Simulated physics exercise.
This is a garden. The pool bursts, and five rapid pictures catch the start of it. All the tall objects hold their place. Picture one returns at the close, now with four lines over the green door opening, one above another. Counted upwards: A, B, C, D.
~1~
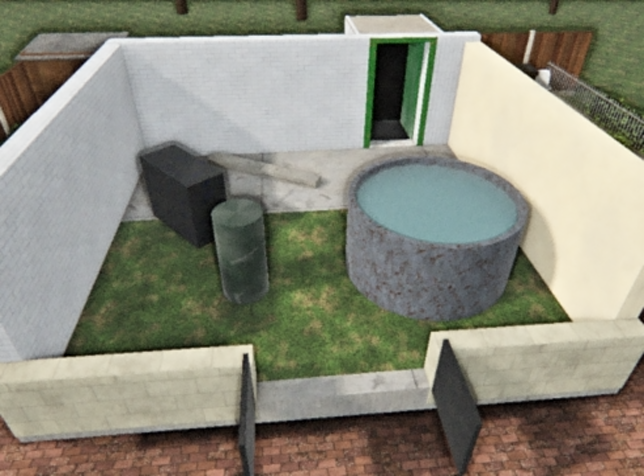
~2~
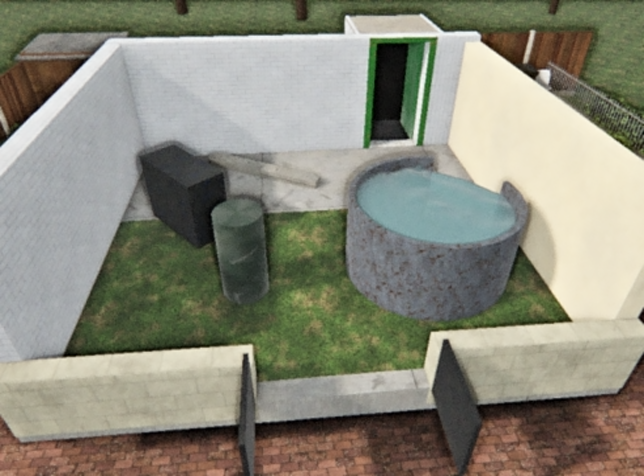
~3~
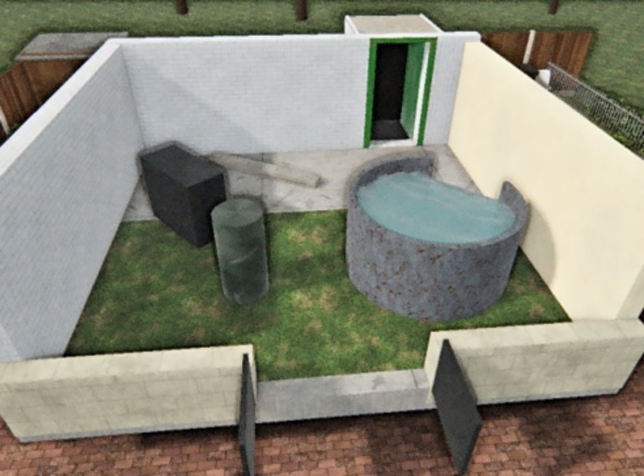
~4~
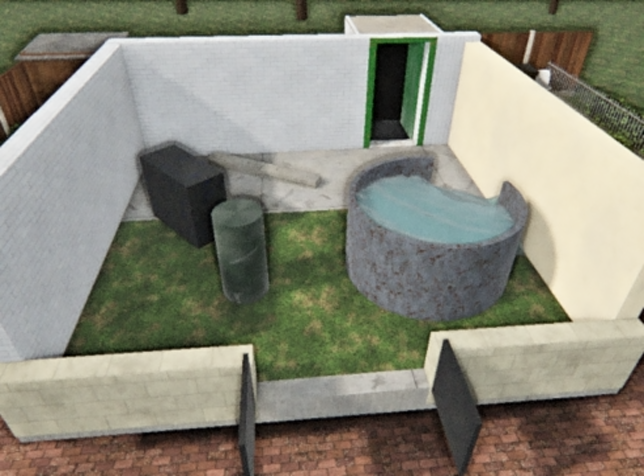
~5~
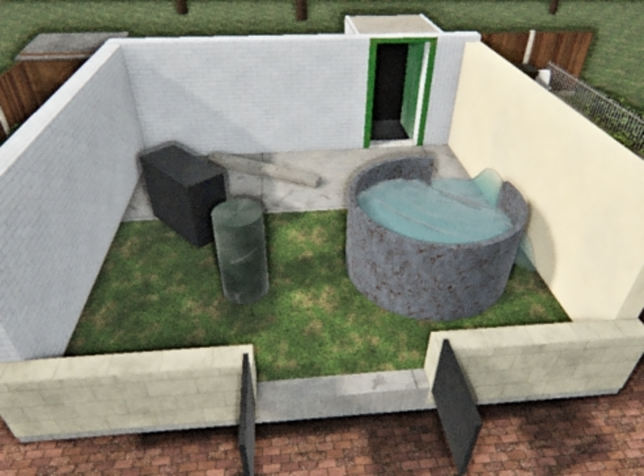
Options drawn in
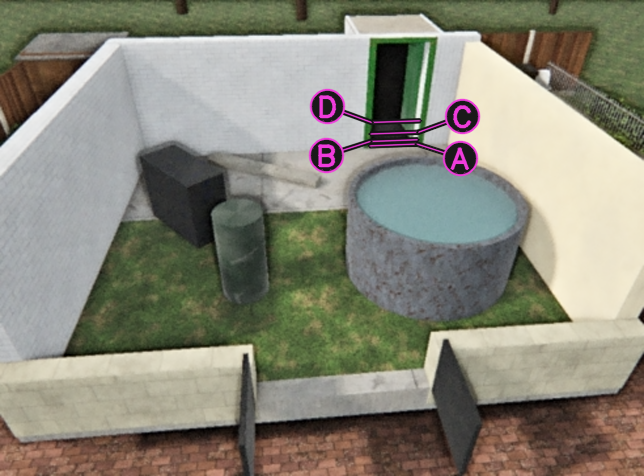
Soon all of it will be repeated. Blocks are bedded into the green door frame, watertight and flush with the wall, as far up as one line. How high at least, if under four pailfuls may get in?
D is the one.
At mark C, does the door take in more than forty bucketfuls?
No, less.
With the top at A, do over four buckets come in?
Yes, that goes wrong.
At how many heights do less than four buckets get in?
One.
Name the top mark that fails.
The answer is C.
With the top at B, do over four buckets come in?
Yes, that goes wrong.
On the marked copy, A at (393, 144); B at (393, 140); C at (394, 133); D at (395, 121); from the bottom up A, B, C, D.
With A, dozens of bucketfuls pour in.
With B, dozens of bucketfuls pour in.
With C, about 14 bucketfuls get in.
With D, a bucket or two gets in.
